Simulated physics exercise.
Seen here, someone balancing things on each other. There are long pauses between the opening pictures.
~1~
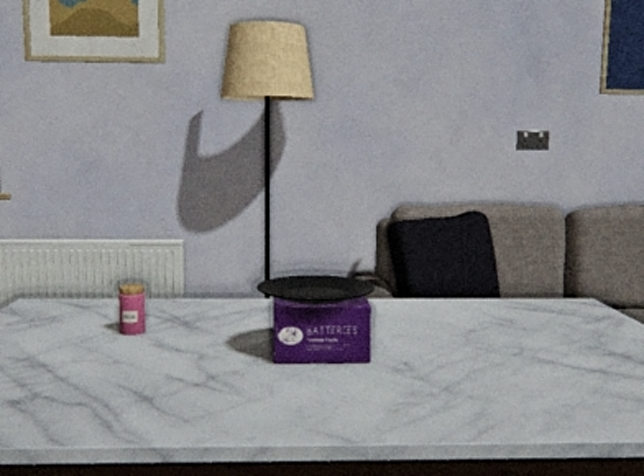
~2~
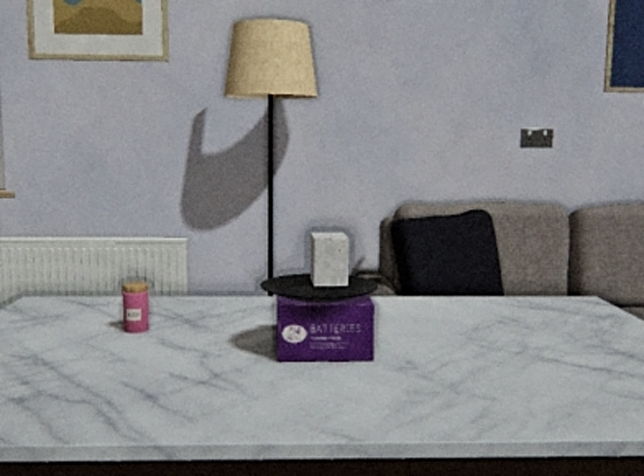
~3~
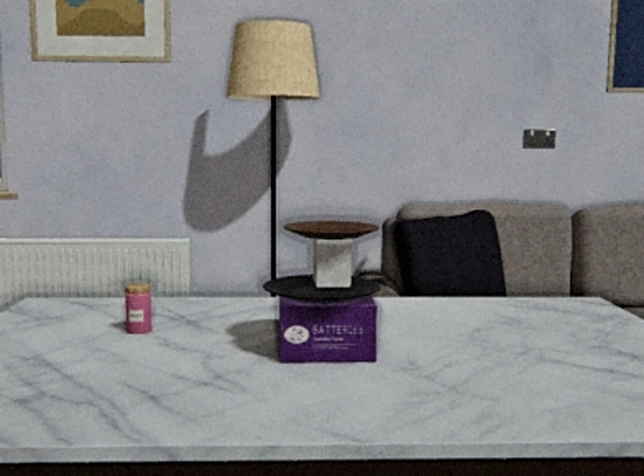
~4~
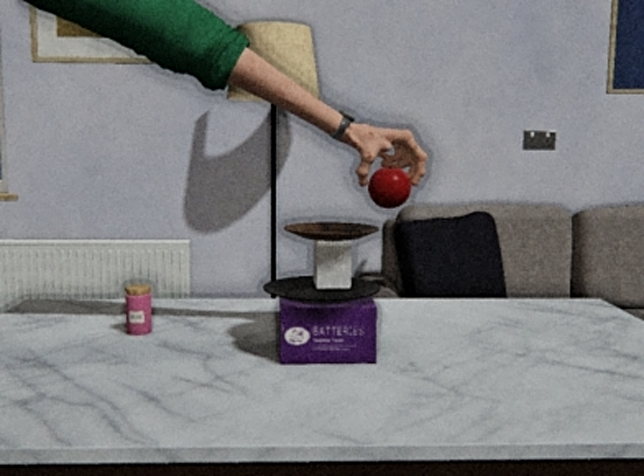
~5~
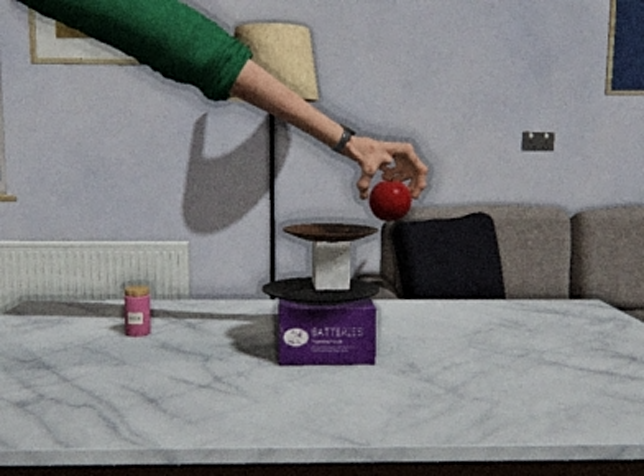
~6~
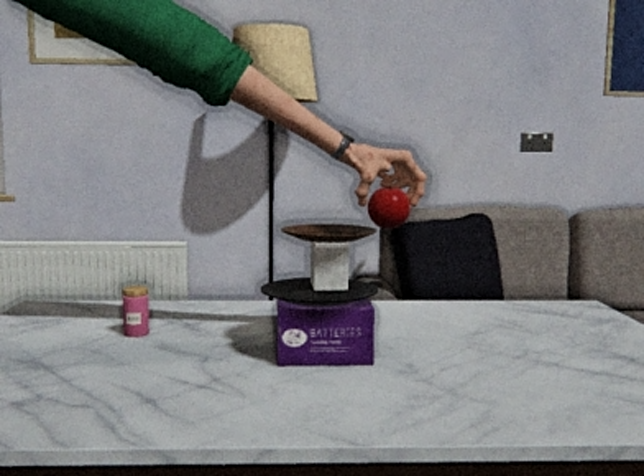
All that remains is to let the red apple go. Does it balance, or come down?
The pile gives way.
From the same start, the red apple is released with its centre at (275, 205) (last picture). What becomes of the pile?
Then it loses its balance.
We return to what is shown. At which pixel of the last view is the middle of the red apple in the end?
Near (427, 331).
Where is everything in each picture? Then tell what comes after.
The last thing is not in view yet, in the first picture.
The last thing is not in view yet; black plate (319, 289), in the second picture.
The last thing is not in view yet; purple box (326, 324), in the third picture.
On its way; red apple (390, 188); pink shaker (139, 310), in the fourth picture.
On its way; red apple (390, 201); brown plate (330, 234), in the fifth picture.
Set down, still held; red apple (389, 208); white block (329, 263), in the sixth picture.
Then, 0.20 s after the last picture, red apple rolled a little near (396, 221); brown plate tipped 3° from how it was.
Then, 0.30 s after the last picture, red apple now fallen.
Then, 0.40 s after the last picture, things are still on the move.
At rest, fallen, red apple; the other 5 in place. Seen from the same camera at the end, red apple near (427, 331). The pile loses its balance.
